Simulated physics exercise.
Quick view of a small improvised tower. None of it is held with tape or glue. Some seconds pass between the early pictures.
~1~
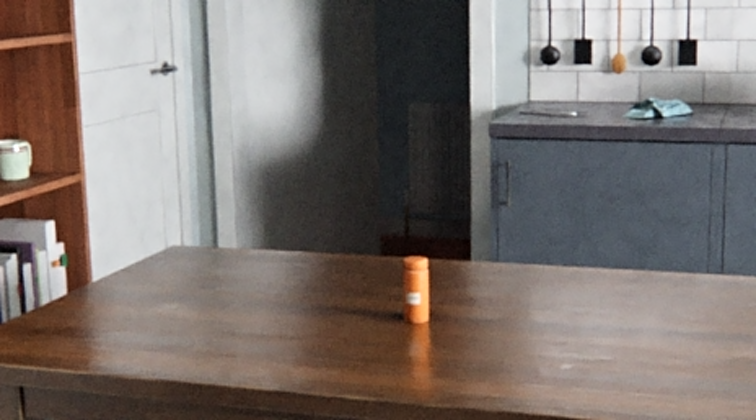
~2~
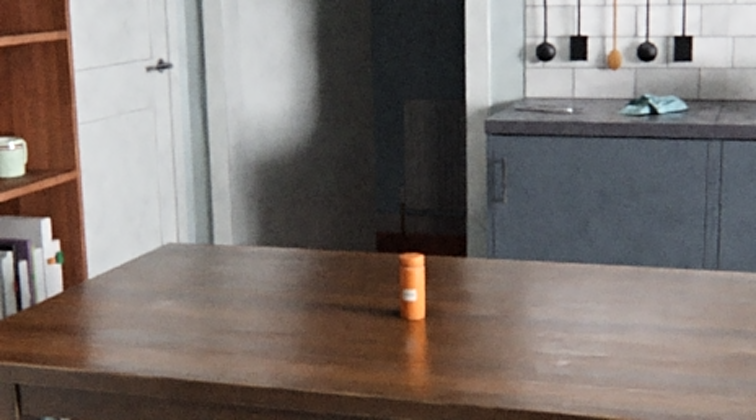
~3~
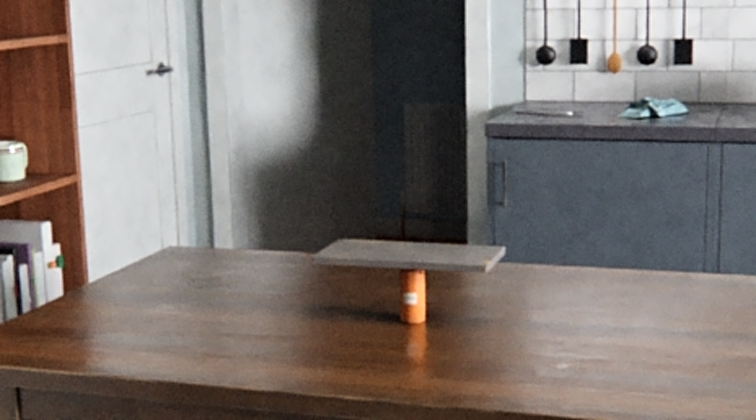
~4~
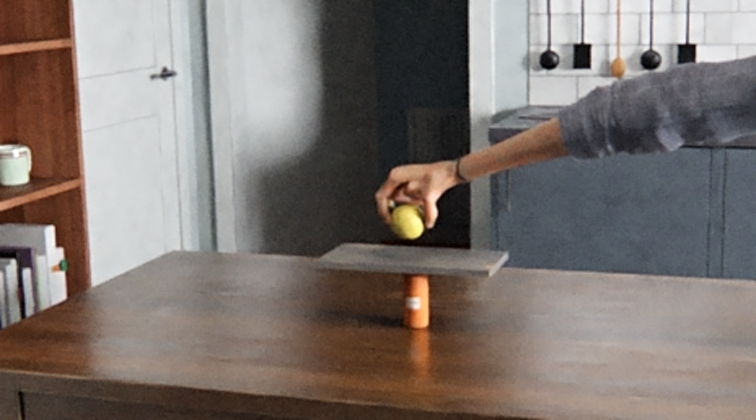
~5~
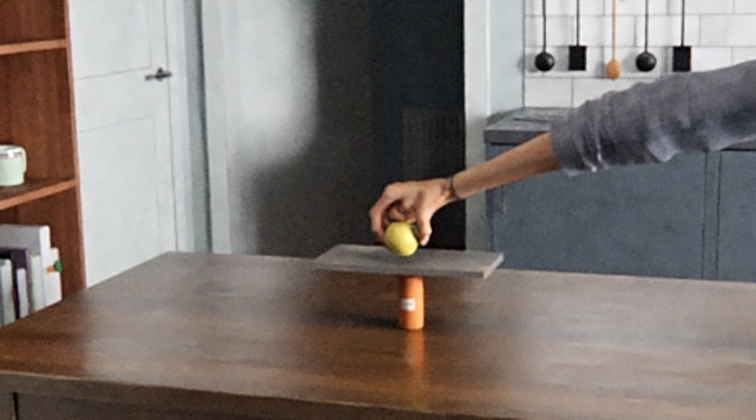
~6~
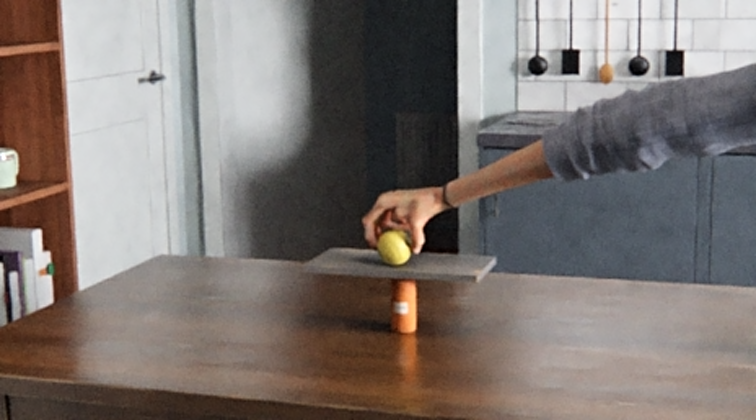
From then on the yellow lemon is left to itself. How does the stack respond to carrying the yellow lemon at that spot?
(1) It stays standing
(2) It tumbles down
Option 1: It stays standing.
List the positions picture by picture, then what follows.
In the first picture, the last thing is not in view yet; orange shaker (416, 290).
In the second picture, the last thing is not in view yet; orange shaker (412, 287).
In the third picture, the last thing is not in view yet; orange shaker (412, 290).
The fourth picture shows still above its spot; yellow lemon (408, 222); orange shaker (416, 294).
The fifth picture shows still above its spot; yellow lemon (402, 239); orange shaker (410, 296).
The sixth picture shows in place under the hand; yellow lemon (395, 248); orange shaker (403, 299).
Then, 0.10 s on from there, no change.
Then, 0.40 s on from there, yellow lemon resting near (395, 248).
In the end, all 3 unmoved. At the end, from the last picture's camera, yellow lemon near (395, 248). The stack keeps its balance.
